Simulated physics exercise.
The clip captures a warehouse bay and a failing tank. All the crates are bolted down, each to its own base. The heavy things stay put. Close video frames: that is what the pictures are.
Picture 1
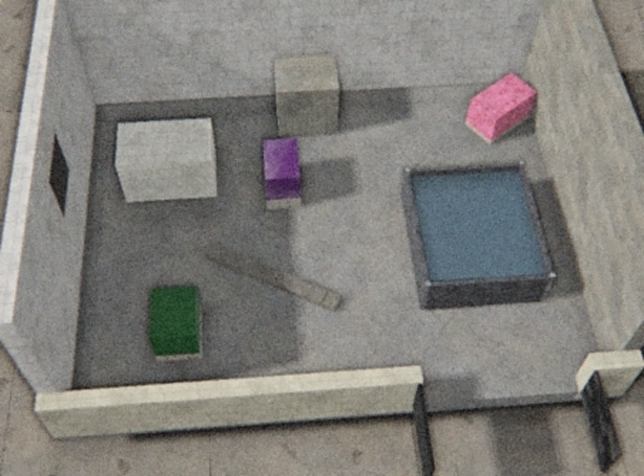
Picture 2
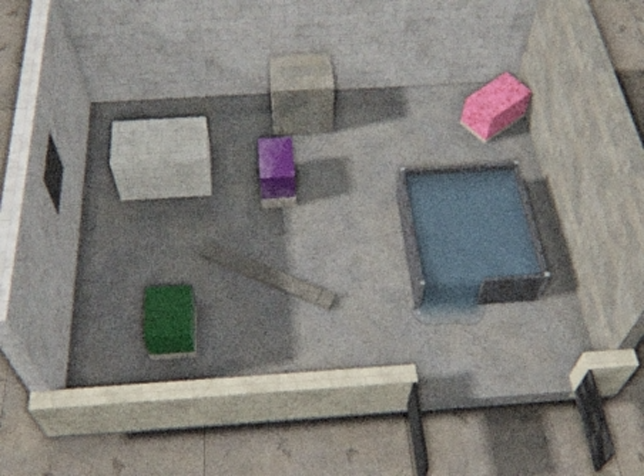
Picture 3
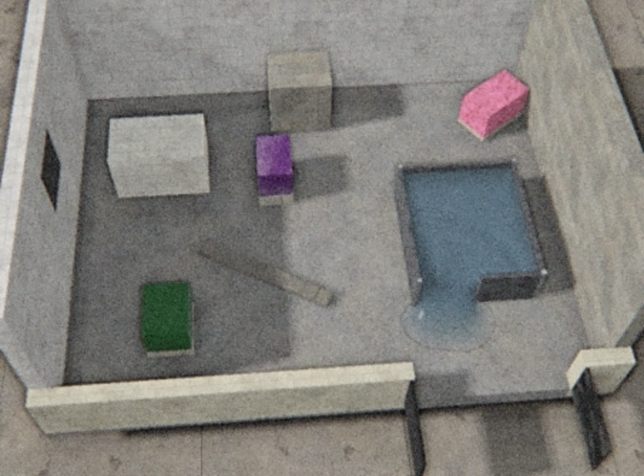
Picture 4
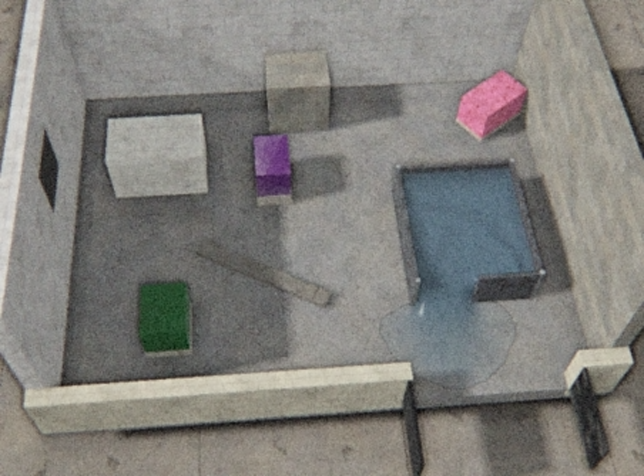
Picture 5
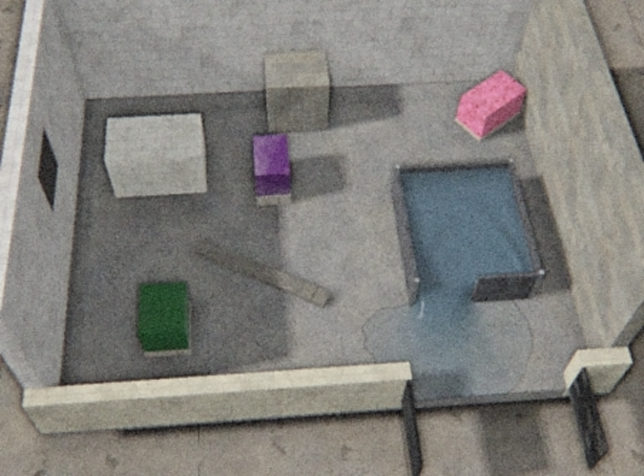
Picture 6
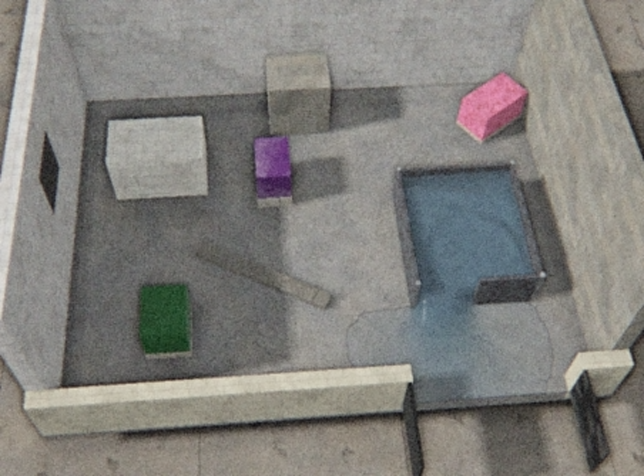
Water poured from a gap that opened in the front of a dark-walled tank, spreading across the grey floor in a widening puddle toward the doorway, while the coloured blocks around it stayed put.
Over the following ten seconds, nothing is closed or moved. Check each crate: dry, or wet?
Checked: Purple crate dry, green crate dry, pink crate dry.
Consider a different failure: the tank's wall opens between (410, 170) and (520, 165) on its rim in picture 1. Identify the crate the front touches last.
I'd go with the green one.
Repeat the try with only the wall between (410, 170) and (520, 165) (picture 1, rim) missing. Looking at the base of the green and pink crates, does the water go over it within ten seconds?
Taking them in turn, the green crate is missed and the pink crate is overtopped.
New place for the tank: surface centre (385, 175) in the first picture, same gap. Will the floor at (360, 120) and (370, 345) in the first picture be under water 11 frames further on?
The first is not reached, and then the second is wetted.
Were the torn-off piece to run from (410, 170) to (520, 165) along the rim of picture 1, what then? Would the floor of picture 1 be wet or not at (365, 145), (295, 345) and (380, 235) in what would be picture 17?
The first comes out soaked, the second untouched, the third untouched.
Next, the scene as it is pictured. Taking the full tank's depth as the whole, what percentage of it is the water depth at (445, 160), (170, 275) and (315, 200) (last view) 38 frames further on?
The depth comes out near 0, 4 and 0 per cent.
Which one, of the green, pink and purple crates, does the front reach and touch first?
The green crate, I say.
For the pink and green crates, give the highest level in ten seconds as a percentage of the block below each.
Taking them in the order asked, 0 percent and 70 percent.
A moment on, water covers 10 % of the floor; the purple crate not reached, the green crate not reached, the pink crate not reached.
Next, water covers 15 % of the floor; the purple crate not reached, the green crate water round its plinth, the pink crate not reached.
Then, water covers 25 % of the floor; the purple crate not reached, the green crate water round its plinth, the pink crate not reached.
Later, water covers 35 % of the floor; the purple crate not reached, the green crate water round its plinth, the pink crate not reached.
In the end, water covers 40 % of the floor; the purple crate stayed above the water, the green crate stayed above the water, the pink crate stayed above the water.
